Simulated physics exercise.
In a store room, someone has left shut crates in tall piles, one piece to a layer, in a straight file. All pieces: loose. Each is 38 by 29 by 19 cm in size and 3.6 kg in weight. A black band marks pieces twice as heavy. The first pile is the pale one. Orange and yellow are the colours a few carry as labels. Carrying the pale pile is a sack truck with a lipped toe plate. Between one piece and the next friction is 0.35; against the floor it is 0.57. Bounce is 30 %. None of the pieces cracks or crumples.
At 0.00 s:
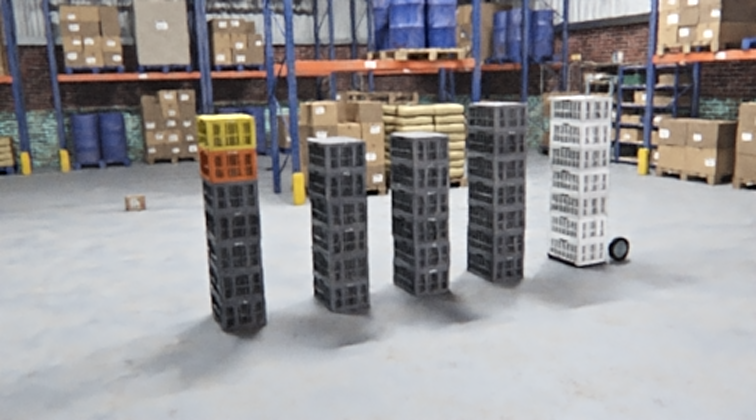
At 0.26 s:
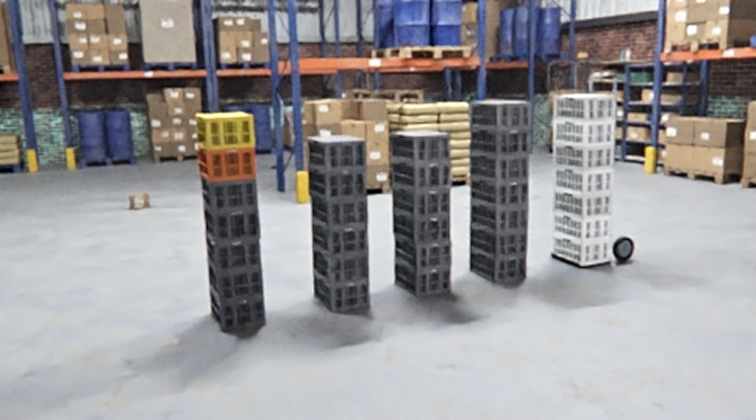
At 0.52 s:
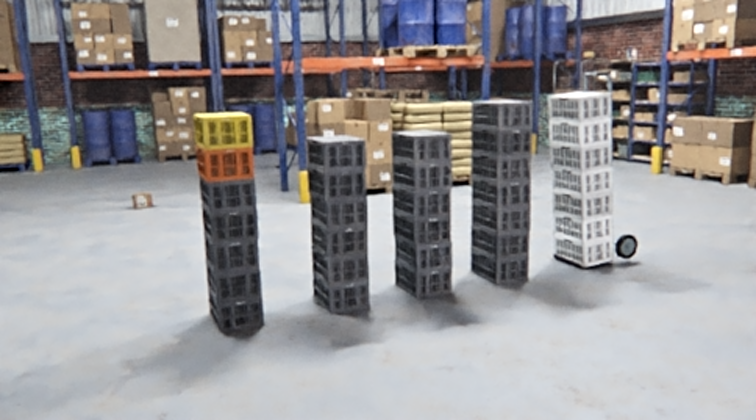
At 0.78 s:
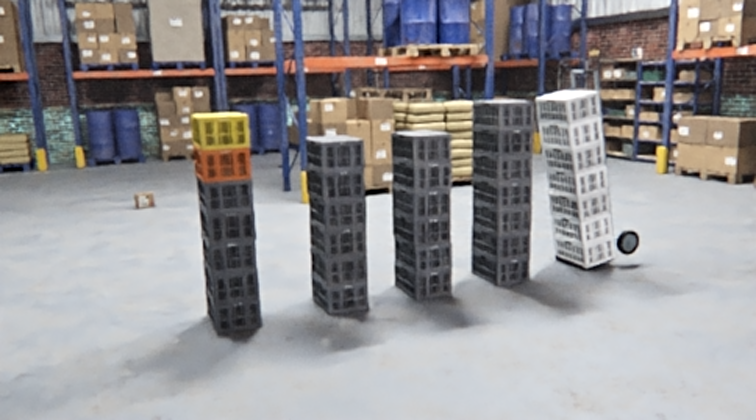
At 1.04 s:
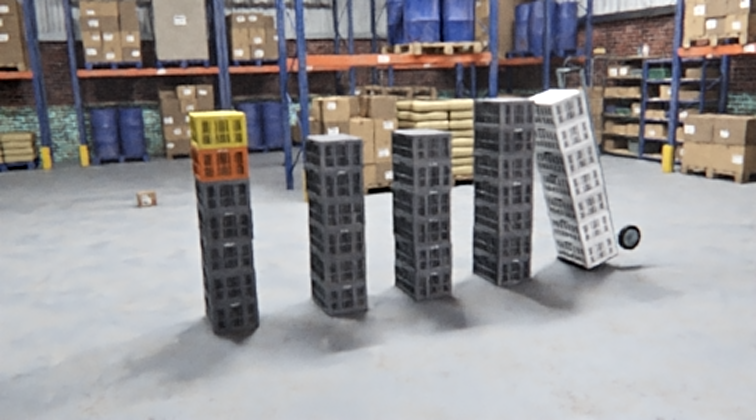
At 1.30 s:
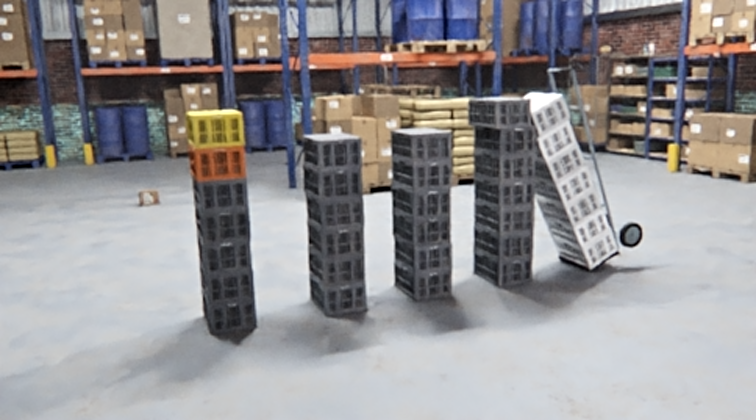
The footage shows five tall crate stacks in a warehouse, the leftmost topped with orange and yellow, as a hand truck and its white stack tilt left toward the neighbouring dark one, the white crates finally leaning further than the frame.
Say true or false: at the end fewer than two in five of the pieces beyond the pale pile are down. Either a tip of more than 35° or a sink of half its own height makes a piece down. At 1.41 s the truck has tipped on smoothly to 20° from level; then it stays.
False.
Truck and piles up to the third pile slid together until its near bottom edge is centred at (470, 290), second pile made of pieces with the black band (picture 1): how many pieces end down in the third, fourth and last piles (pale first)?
Third 0, fourth 0, last 0.
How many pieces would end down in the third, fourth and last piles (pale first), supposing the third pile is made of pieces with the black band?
Third: 6; fourth: 6; last: 7.
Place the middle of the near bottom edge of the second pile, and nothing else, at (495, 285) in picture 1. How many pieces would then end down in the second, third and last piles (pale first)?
Down counts: Second 6, third 6, last 5.
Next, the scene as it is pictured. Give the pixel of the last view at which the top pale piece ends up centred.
Somewhere about (416, 202).
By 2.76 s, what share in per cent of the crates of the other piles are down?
35 per cent at that moment.
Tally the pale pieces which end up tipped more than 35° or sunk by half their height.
7.
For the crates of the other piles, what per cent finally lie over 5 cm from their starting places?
It comes to 100 percent shifted.
Around 2.08 s, 7 of the pale pile down; none of the 26 other crates down, 9 disturbed.
Around 2.76 s, 7 of the pale pile down; 9 of the 26 other crates down.
Around 3.76 s, 7 of the pale pile down; 24 of the 26 other crates down; orange crate on its side; yellow crate tipped 72°, 86 cm lower.
Finally (4.8 s), 7 of the pale pile down; 26 of the 26 other crates down; orange crate upside down; yellow crate upside down. That is 100 per cent.
